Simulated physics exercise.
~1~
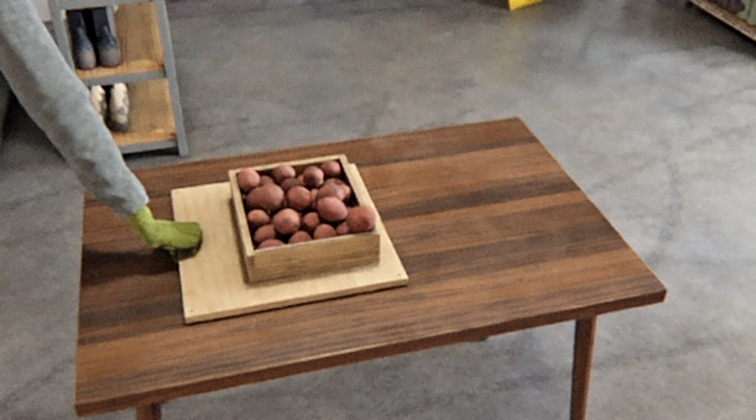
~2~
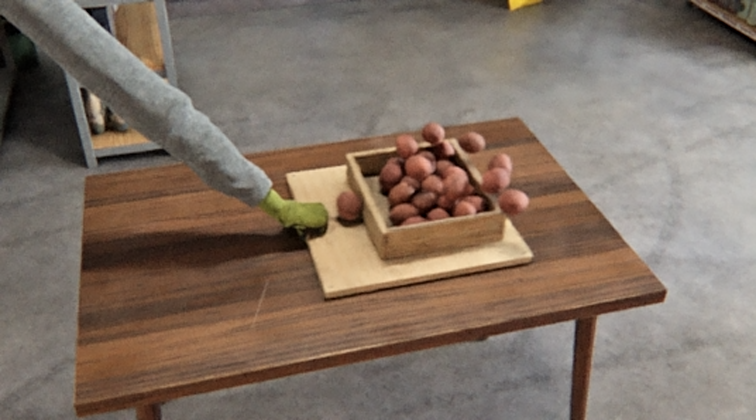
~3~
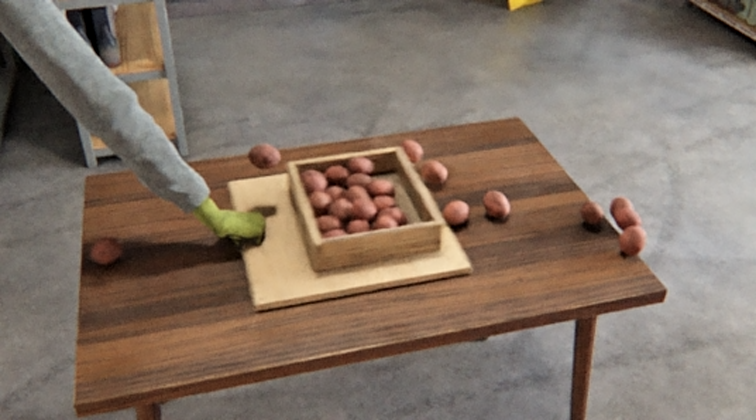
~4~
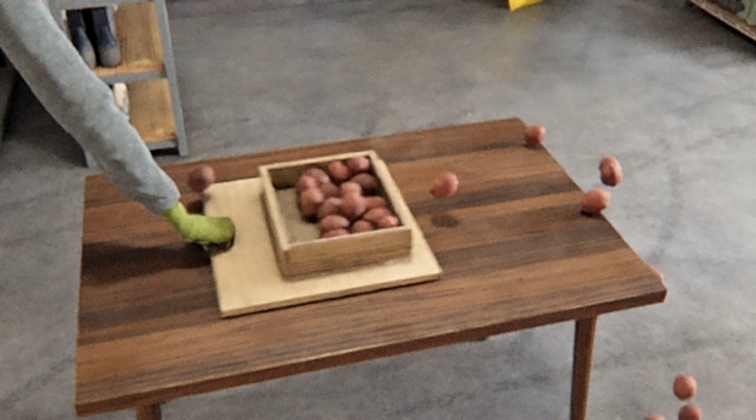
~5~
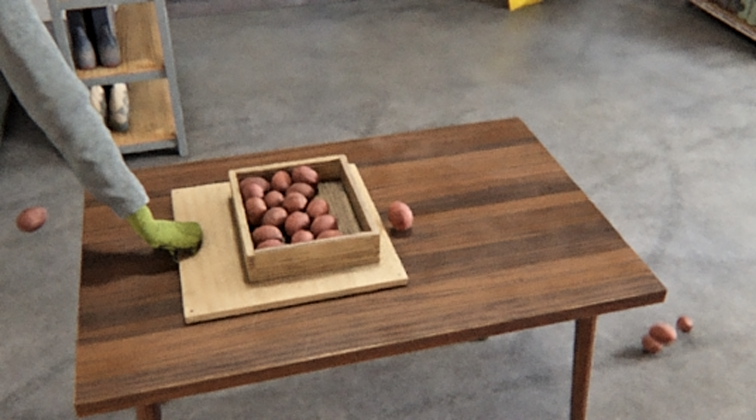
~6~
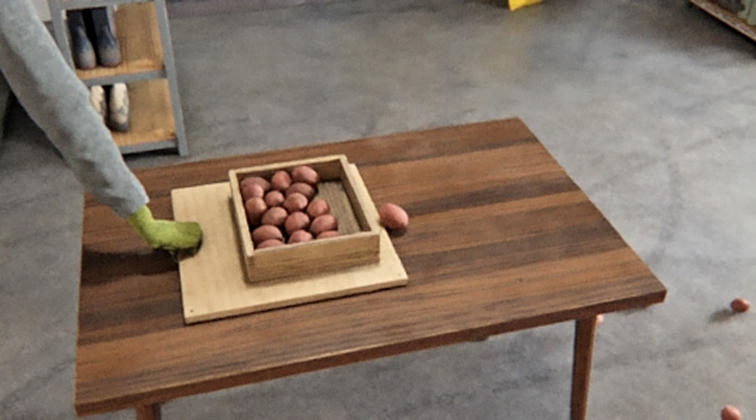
Board with a wooden tub sliding right and back under a green-gloved hand, red potatoes spilling off the table, most staying inside.
